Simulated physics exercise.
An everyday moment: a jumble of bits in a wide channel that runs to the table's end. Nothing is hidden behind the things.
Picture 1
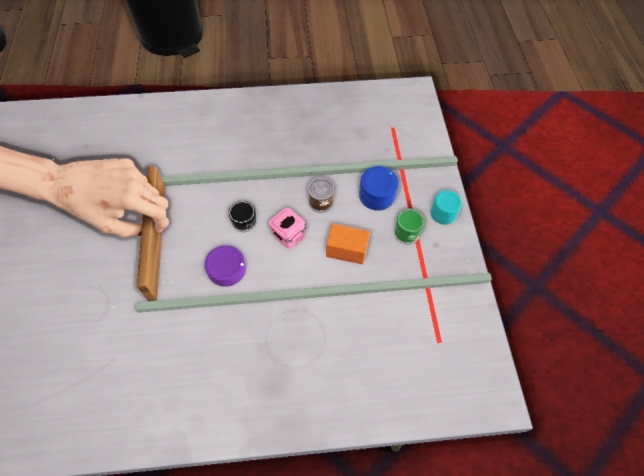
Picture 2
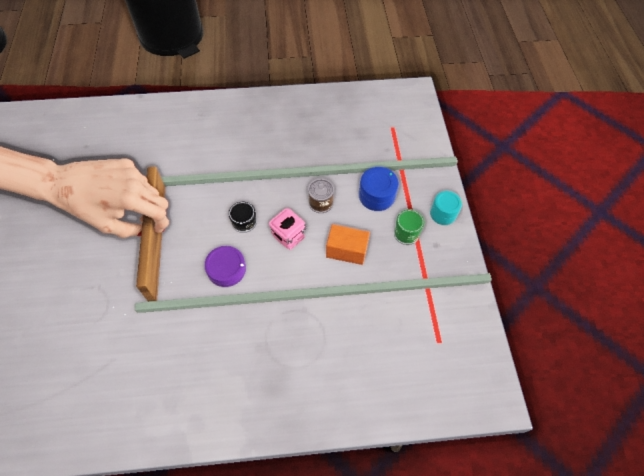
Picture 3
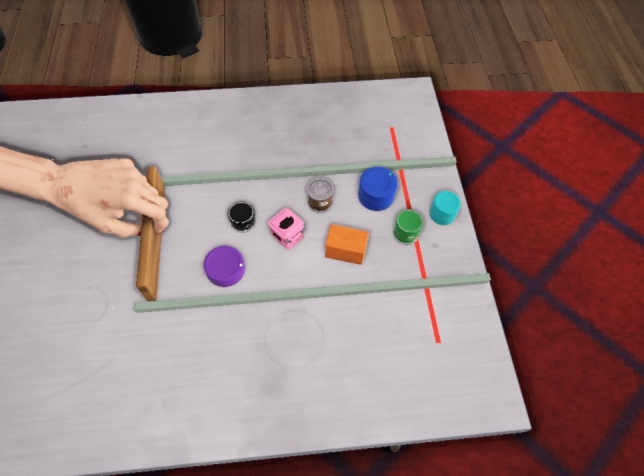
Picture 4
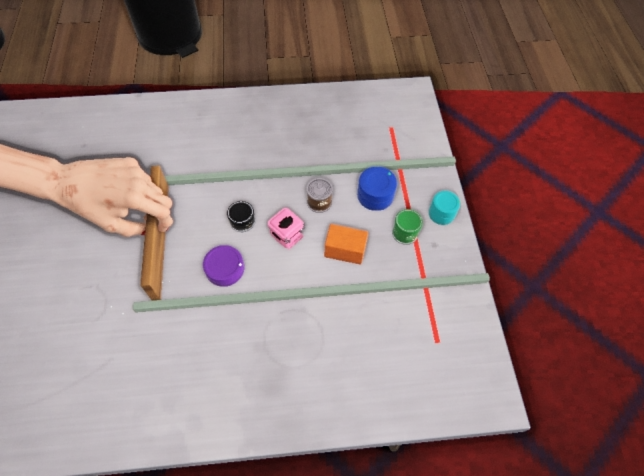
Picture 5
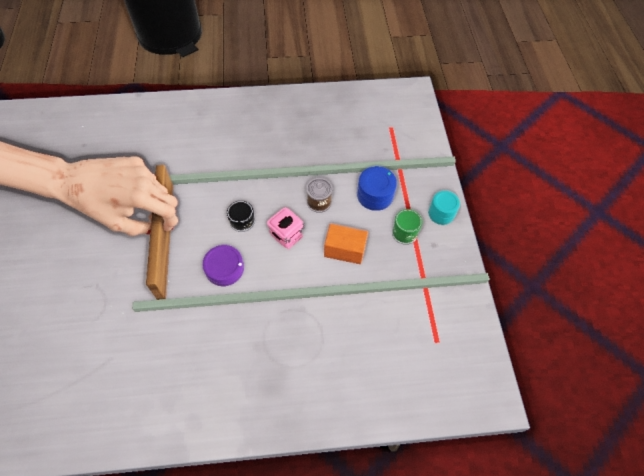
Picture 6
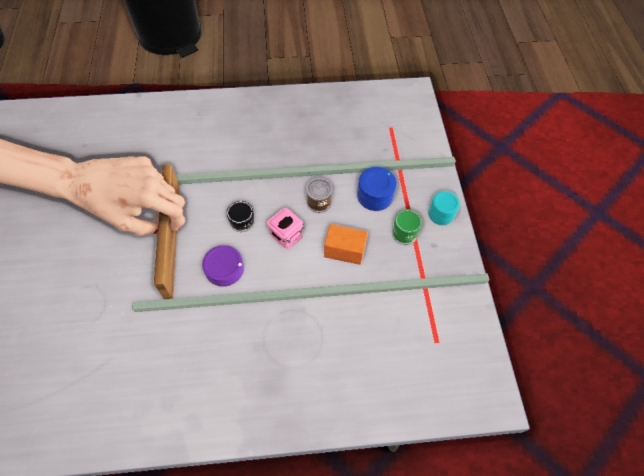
On a grey tabletop, a hand sliding a wooden board slightly right between green rails, toward small colourful objects that stay still.
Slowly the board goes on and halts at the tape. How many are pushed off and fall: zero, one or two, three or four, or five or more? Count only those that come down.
The number that fall off is one or two.
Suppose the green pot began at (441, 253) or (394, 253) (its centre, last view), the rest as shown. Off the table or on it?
The green pot is kept; does not fall.
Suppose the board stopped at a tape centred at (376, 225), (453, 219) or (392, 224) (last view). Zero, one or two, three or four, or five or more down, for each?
In that order: Not one; 3 or 4; not one.
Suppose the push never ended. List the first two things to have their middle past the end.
They are the turquoise lid, the green pot.
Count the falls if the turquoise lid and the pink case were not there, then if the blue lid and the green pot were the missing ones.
0 in the first case, 0 in the second.
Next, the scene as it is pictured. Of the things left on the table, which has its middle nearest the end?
The green pot.
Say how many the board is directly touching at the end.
The number is 4.
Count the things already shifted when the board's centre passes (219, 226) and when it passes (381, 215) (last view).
The counts are 1 and 8.
Soon after, none off yet; turquoise lid at rest near (444, 208); green pot at rest near (407, 227); blue lid at rest near (376, 189).
After that, none off yet; turquoise lid displaced a little near (455, 201); green pot displaced about its own width near (434, 212); blue lid displaced about its own width near (406, 189).
In the end, the number that fall off is one or two; gone, turquoise lid.
